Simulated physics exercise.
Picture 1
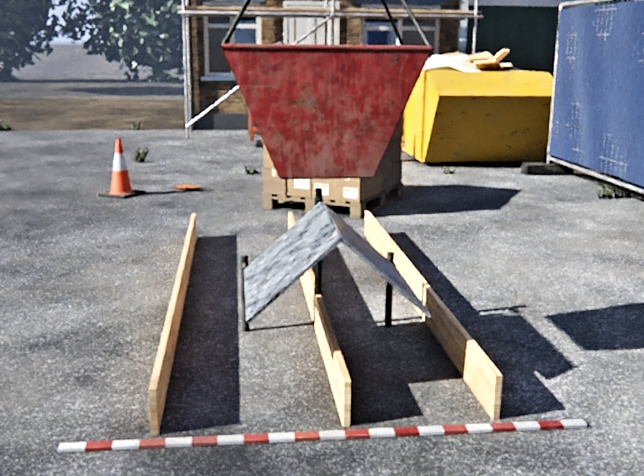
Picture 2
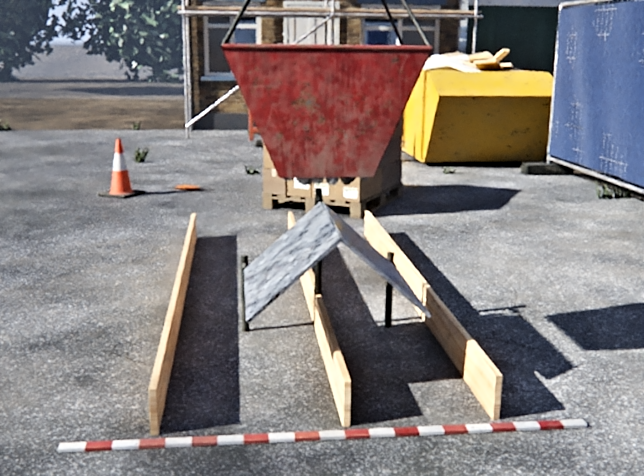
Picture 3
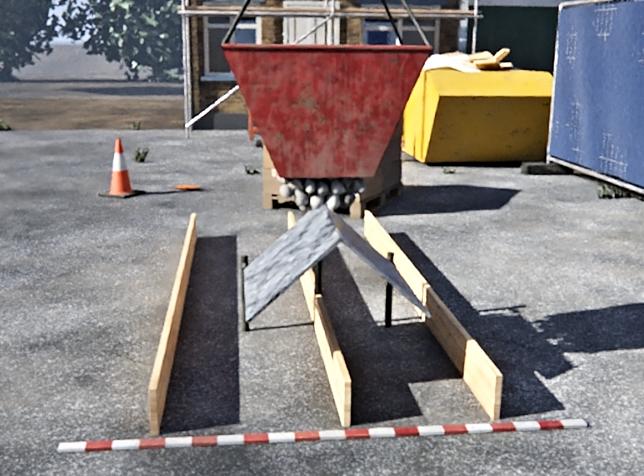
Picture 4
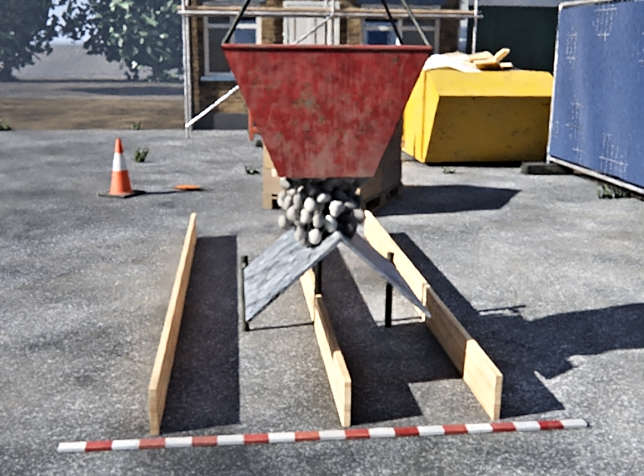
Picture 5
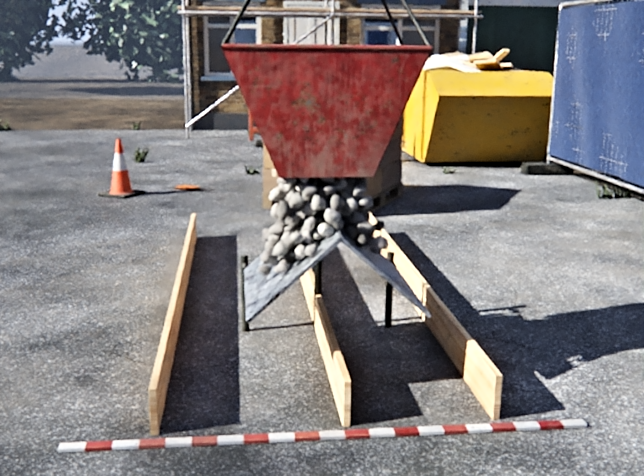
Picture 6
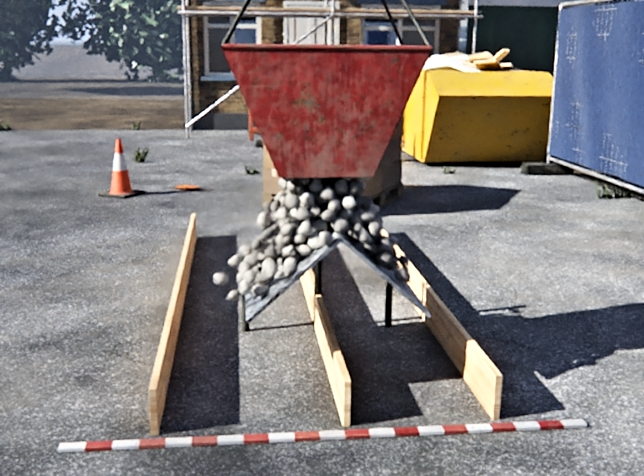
Round grey stones drop from the red hopper and slide down the sloping metal sheets below.
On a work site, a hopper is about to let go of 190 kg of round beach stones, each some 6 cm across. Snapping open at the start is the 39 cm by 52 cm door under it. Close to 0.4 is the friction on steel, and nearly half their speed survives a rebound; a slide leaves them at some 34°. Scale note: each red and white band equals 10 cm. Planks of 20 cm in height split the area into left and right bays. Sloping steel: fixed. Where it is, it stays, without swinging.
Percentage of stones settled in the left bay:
Around 62 per cent.
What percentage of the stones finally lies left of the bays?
I'd put it at roughly 5 per cent.
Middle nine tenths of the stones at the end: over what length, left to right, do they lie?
The stretch is roughly 170 cm long.
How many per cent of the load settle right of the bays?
Around 10 in a hundred of them.
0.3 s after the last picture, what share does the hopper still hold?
Roughly 0 per cent still sits inside.
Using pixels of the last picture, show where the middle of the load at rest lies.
Centre position approx (230, 363).
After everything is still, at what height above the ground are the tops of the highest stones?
They end up some 24 centimetres high.
Then, 0.3 s after the last picture, 0 % in the hopper, 43 % on the steel, 39 % falling or lying in the left bay, 16 % falling or lying in the right bay, 2 % falling or lying right of the bays; the stones farthest right are at (482, 326).
Then, 0.7 s after the last picture, 0 % in the hopper, 2 % on the steel, 3 % falling or lying left of the bays, 62 % falling or lying in the left bay, 25 % falling or lying in the right bay, 8 % falling or lying right of the bays; the stones farthest right are at (582, 356).
Then, 1.3 s after the last picture, 0 % in the hopper, 4 % falling or lying left of the bays, 62 % falling or lying in the left bay, 25 % falling or lying in the right bay, 9 % falling or lying right of the bays.
Then, 2.2 s after the last picture, 0 % in the hopper, 4 % falling or lying left of the bays, 62 % falling or lying in the left bay, 25 % falling or lying in the right bay, 9 % falling or lying right of the bays.
Then, 4.1 s after the last picture, 0 % in the hopper, 4 % left of the bays, 62 % in the left bay, 25 % in the right bay, 9 % right of the bays.
